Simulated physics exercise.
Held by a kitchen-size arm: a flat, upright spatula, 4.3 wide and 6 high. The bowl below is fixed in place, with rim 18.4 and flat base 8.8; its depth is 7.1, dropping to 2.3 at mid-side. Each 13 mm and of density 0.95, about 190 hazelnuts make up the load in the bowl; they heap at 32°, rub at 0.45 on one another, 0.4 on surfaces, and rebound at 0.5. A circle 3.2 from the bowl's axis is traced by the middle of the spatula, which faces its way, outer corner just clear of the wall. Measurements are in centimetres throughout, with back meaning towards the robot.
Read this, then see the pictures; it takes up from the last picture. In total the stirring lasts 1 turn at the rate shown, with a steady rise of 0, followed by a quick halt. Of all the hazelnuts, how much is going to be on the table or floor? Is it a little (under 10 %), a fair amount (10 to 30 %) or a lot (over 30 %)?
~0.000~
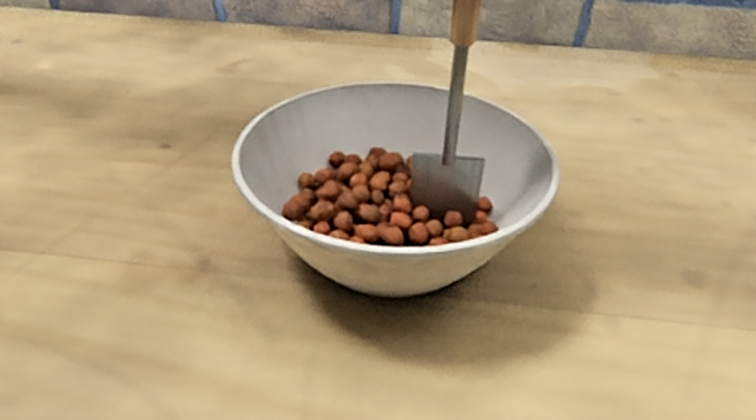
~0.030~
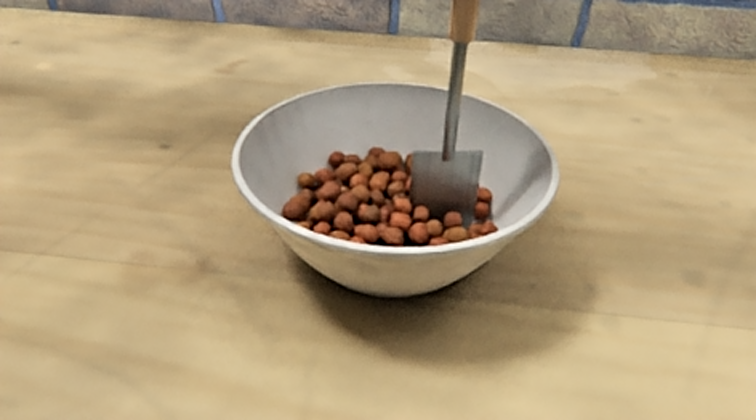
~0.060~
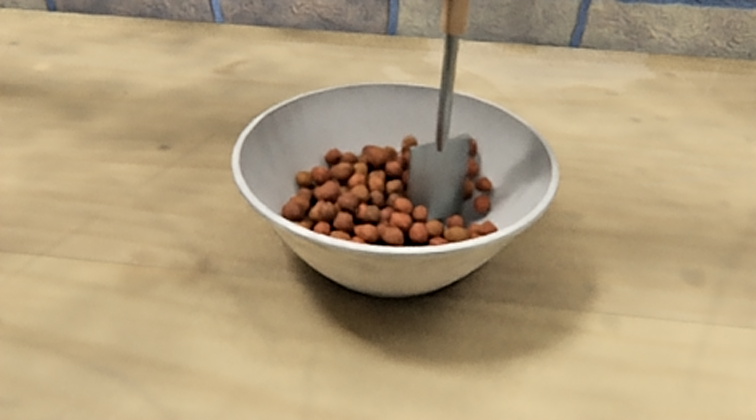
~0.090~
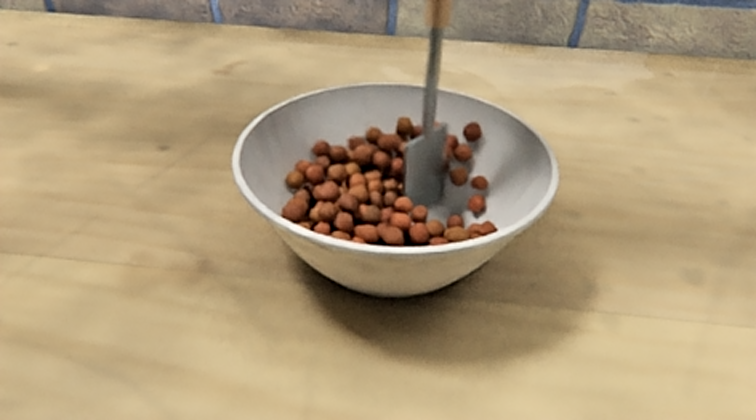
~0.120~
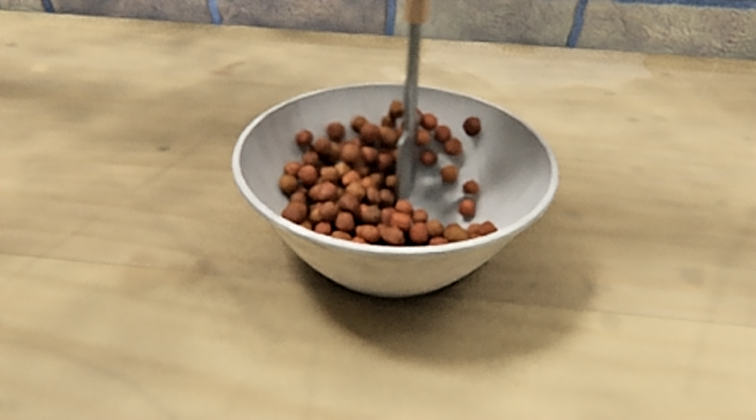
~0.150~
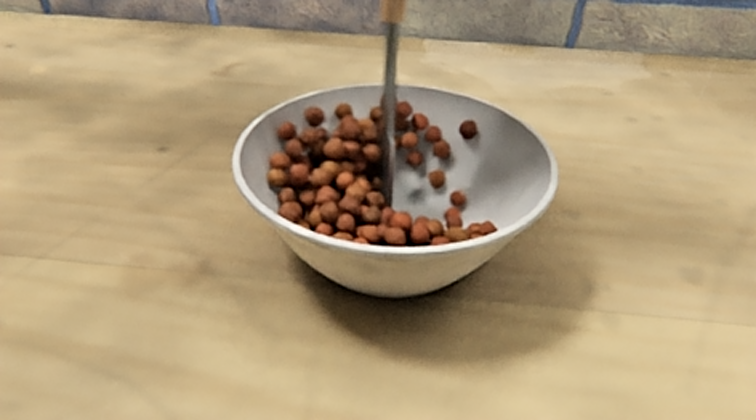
A little, under 10 %.
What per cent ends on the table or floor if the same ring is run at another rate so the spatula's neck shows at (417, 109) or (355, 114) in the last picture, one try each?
First try: About 0 %; second try: About 20 %.
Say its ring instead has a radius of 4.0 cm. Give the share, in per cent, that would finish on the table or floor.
In that case roughly 10 per cent.
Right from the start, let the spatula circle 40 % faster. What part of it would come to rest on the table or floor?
15 per cent.
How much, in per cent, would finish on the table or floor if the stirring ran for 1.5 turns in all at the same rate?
I'd expect some 5 per cent.
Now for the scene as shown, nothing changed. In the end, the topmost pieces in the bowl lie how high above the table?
6.0 cm or so.
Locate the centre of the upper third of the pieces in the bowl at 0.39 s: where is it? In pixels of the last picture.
The centre lies near (443, 232) in the last picture.
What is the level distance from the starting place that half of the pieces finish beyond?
Somewhere around 7 centimetres.
By 0.27 s, 199° round, highest piece 9 above the table; 191 in the bowl, 1 in flight or on the tool.
By 0.39 s, 296° round, highest piece 10 above the table; 190 in the bowl, 2 on the table or floor.
By 0.65 s, 0° round, highest piece 6 above the table; 188 in the bowl, 4 on the table or floor.
By 1.35 s, 0° round, highest piece 6 above the table; 188 in the bowl, 4 on the table or floor.
Final count, 188 in the bowl, 4 on the table or floor. That is 2 % on the table or floor.
